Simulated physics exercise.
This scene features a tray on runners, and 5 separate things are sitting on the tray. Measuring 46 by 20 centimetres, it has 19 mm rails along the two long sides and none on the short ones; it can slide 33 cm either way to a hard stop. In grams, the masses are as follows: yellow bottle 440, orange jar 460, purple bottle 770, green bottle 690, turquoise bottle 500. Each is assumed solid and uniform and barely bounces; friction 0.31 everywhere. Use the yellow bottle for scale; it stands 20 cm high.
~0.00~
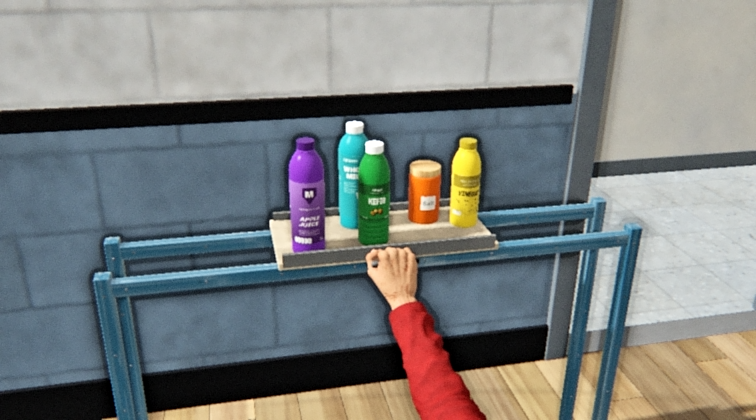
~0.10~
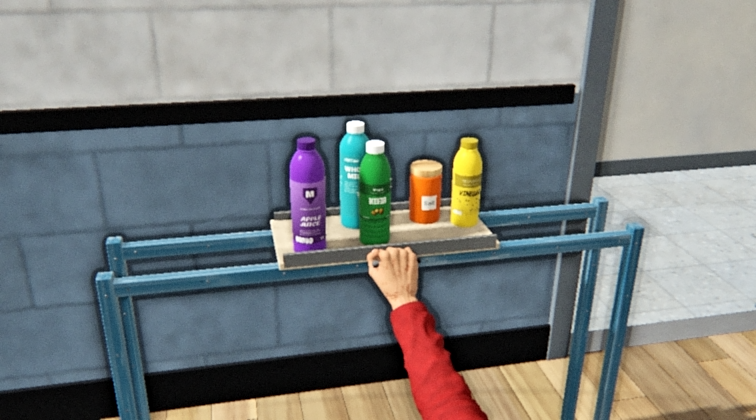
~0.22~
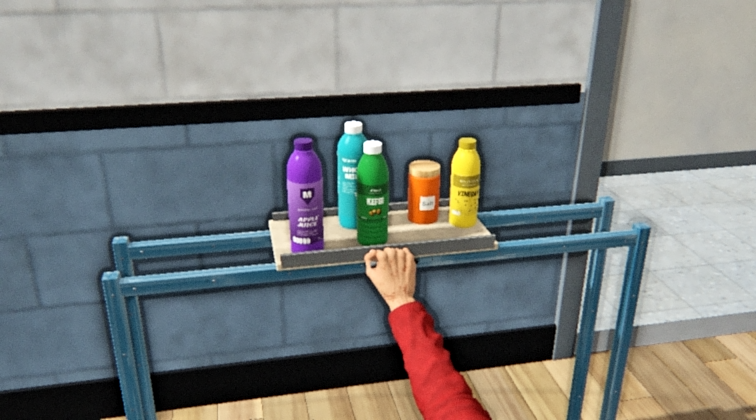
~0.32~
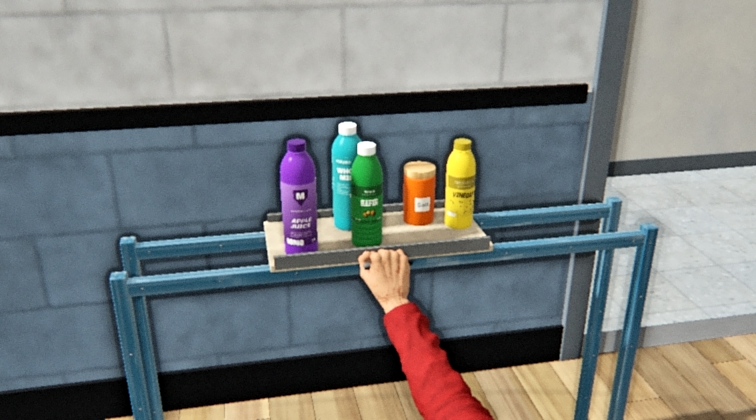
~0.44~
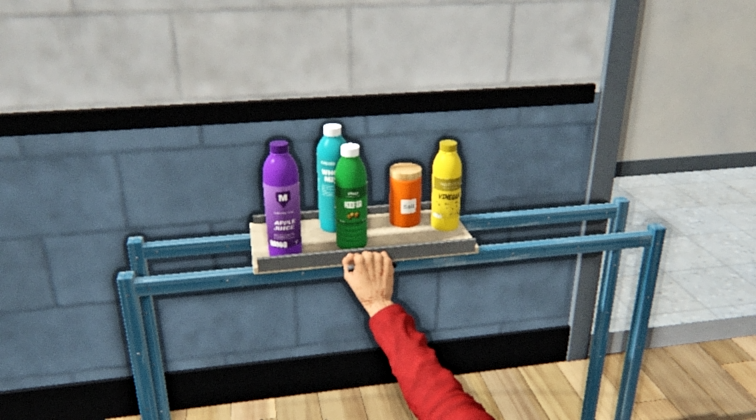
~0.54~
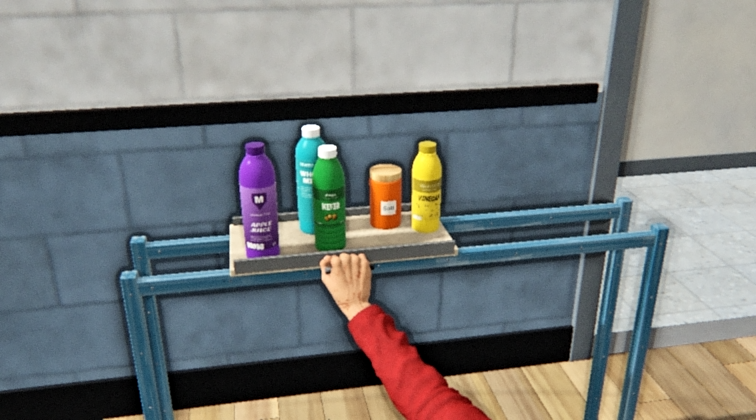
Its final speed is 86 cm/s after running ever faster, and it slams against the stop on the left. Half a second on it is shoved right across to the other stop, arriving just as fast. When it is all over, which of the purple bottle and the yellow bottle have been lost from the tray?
Purple bottle: Lost; yellow bottle: Not lost.
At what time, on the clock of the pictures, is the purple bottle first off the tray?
Near 0.9 s.
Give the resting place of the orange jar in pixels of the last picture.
In the last picture it sits around (583, 182).
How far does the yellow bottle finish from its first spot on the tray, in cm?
Net shift near 0 cm.
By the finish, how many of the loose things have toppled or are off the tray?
1.
After 0.94 s, tray moved 33 cm left; purple bottle now off the tray; yellow bottle moved 9 cm near (303, 196); green bottle moved 9 cm.
After 1.44 s, tray moved 32 cm left; yellow bottle moved 11 cm near (294, 197); green bottle moved 11 cm; turquoise bottle moved 11 cm.
After 2.34 s, tray moved 3 cm left; yellow bottle moved 11 cm near (431, 187); green bottle moved 11 cm; turquoise bottle moved 11 cm.
After 2.94 s, tray moved 33 cm right; yellow bottle moved 4 cm near (610, 173); green bottle moved 4 cm; orange jar moved 4 cm.
In the end (3.4 s), off the tray, purple bottle; the other 4 under 5 cm from the start. In the last view, yellow bottle near (626, 172).
